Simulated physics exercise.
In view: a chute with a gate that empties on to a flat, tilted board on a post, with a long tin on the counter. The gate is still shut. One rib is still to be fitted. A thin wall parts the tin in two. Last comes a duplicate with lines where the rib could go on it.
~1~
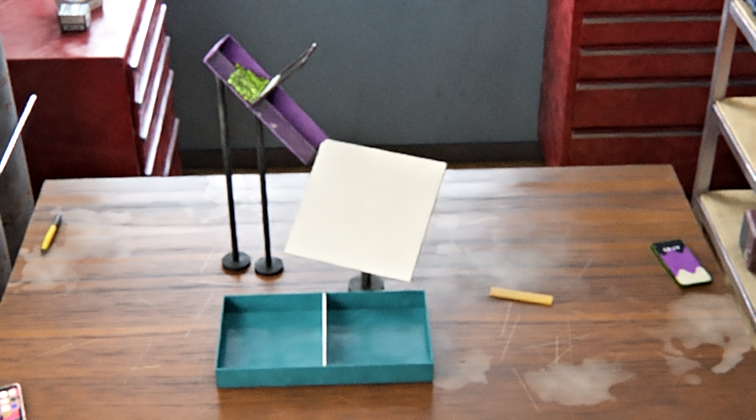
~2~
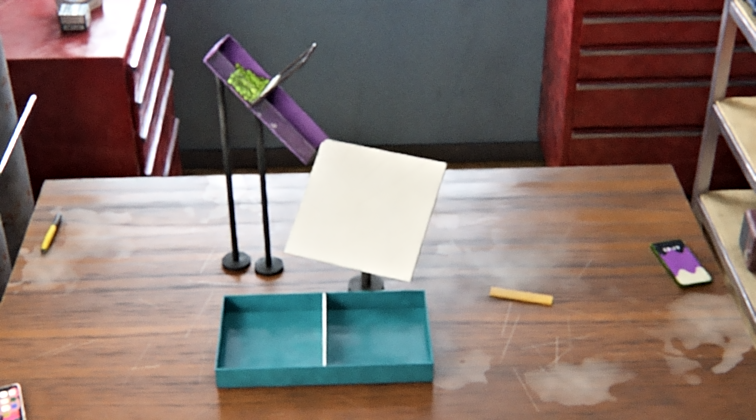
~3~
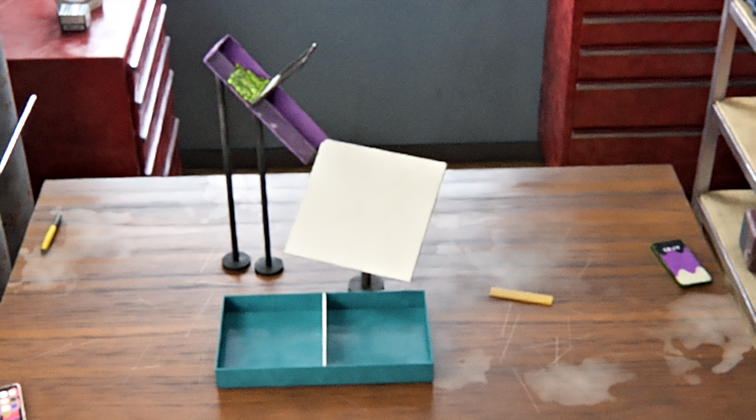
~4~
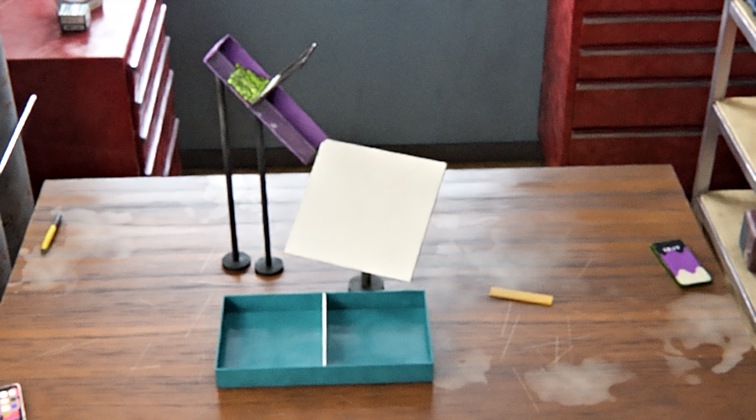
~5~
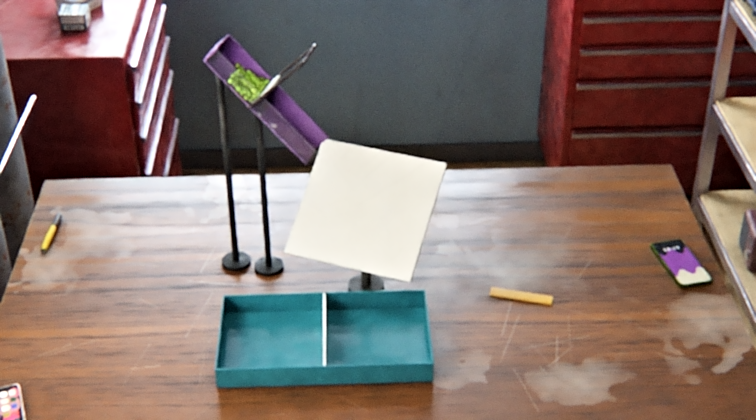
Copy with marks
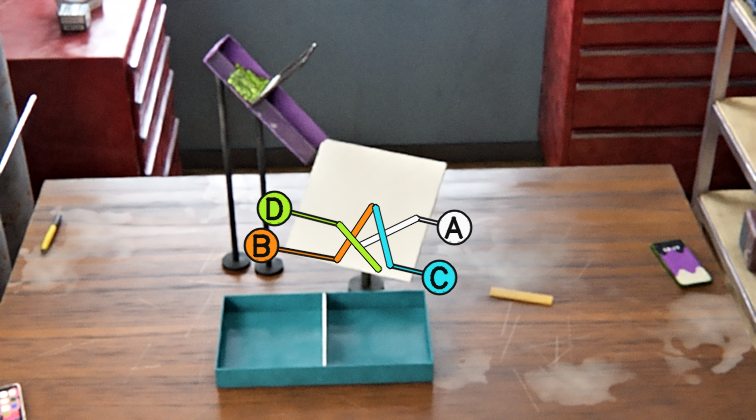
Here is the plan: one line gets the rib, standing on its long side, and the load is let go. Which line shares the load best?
A.
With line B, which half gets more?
Left.
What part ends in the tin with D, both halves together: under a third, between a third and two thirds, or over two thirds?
It is over two thirds.
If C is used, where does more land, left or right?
More lands on the right.
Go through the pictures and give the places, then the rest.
Load behind the gate at (249, 83), dried peas; lip of the chute at (311, 156), sloping fairly steeply, in the first picture.
Middle of the board at (365, 208), tilted fairly steeply; middle of its low edge at (346, 267); of its high edge at (384, 151), in the second picture.
Front corners of the tin at (215, 369) and (433, 363); front end of its middle wall at (324, 366); gate still shut at (272, 85), in the third picture.
Middle of the load at (249, 83); lip at (311, 156), in the fourth picture.
Middle of the load at (249, 83); lip at (311, 156), in the fifth picture.
On the marked copy, line A from (416, 218) to (358, 246); line B from (372, 206) to (337, 259); line C from (375, 207) to (390, 265); line D from (339, 224) to (378, 269).
With A, of what is caught, about two thirds in the left half, about a third in the right.
With B, of what is caught, nearly all in the left half, a small part in the right.
With C, of what is caught, about a quarter in the left half, most in the right.
With D, of what is caught, about a quarter in the left half, most in the right.
